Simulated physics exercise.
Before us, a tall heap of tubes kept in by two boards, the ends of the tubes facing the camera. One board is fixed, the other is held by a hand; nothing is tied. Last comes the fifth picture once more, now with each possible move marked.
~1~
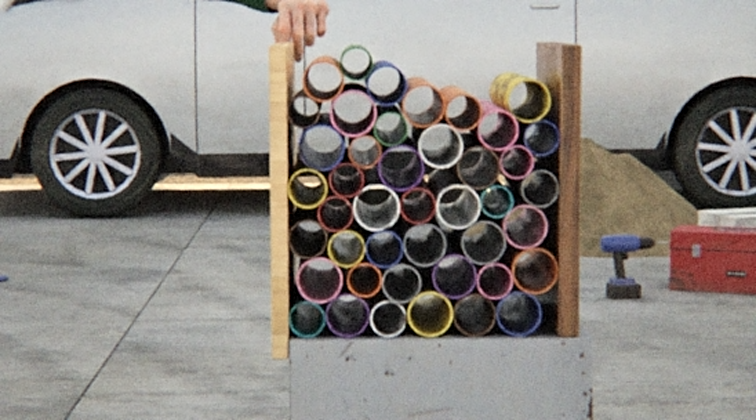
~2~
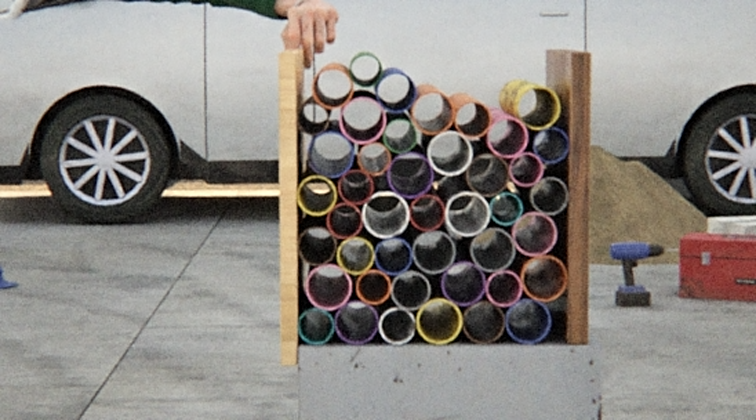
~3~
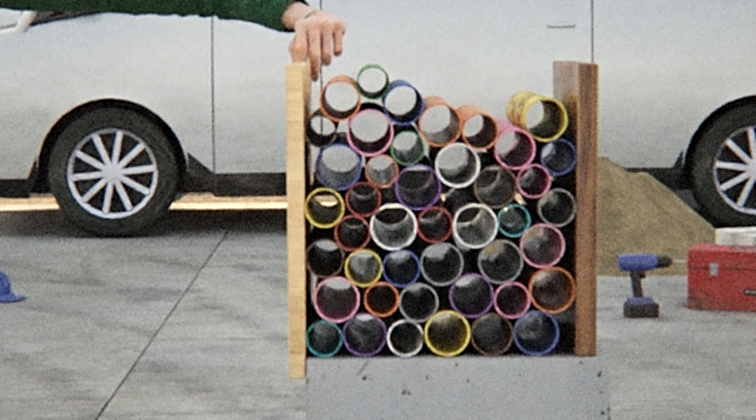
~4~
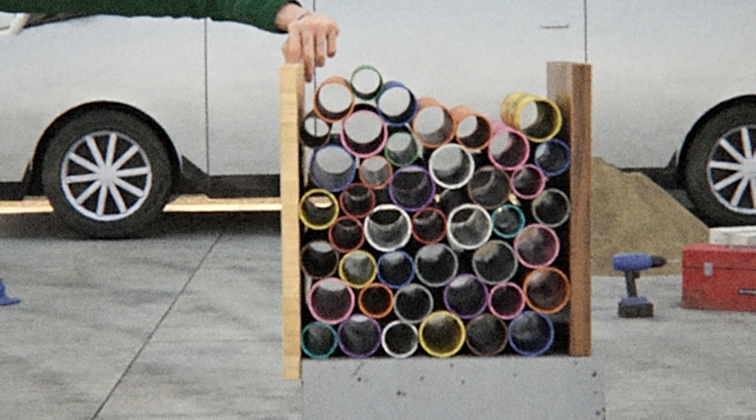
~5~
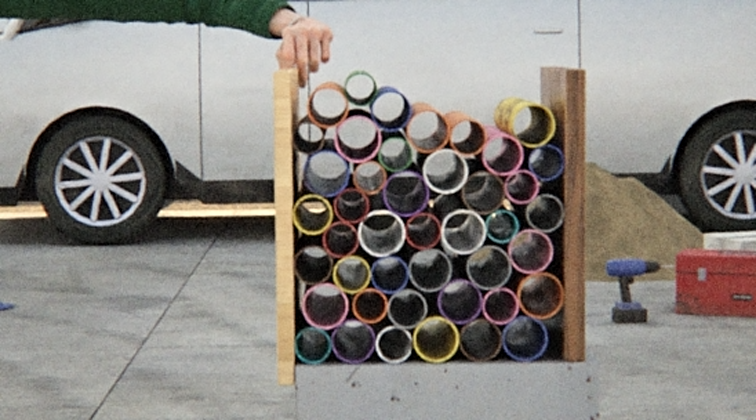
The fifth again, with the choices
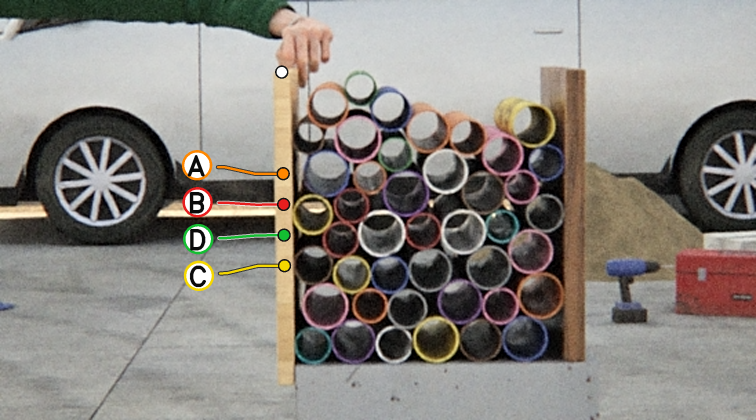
A hand steadying the left board beside a stacked heap of colourful tubes, the tubes staying still as the view shifts slightly.
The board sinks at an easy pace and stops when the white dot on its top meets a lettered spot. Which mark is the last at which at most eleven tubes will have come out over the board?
Mark C is as low as it can go.
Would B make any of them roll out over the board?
At B: Yes.
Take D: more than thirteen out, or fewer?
At D, fewer than thirteen.
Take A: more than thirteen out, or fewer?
At A, fewer than thirteen.
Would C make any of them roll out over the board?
At C: Yes.
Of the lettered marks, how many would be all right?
Four of the four.
On the marked copy, A at (283, 174); B at (283, 204); C at (284, 266); D at (284, 235); the white dot at (282, 72).
Following C. Soon after the start, top of the board (292, 158).
Later, top of the board (293, 252).
In the end, top of the board (293, 265), eleven out over the board.
As for the rest, A three out over the board; B about five out over the board; D about five out over the board.
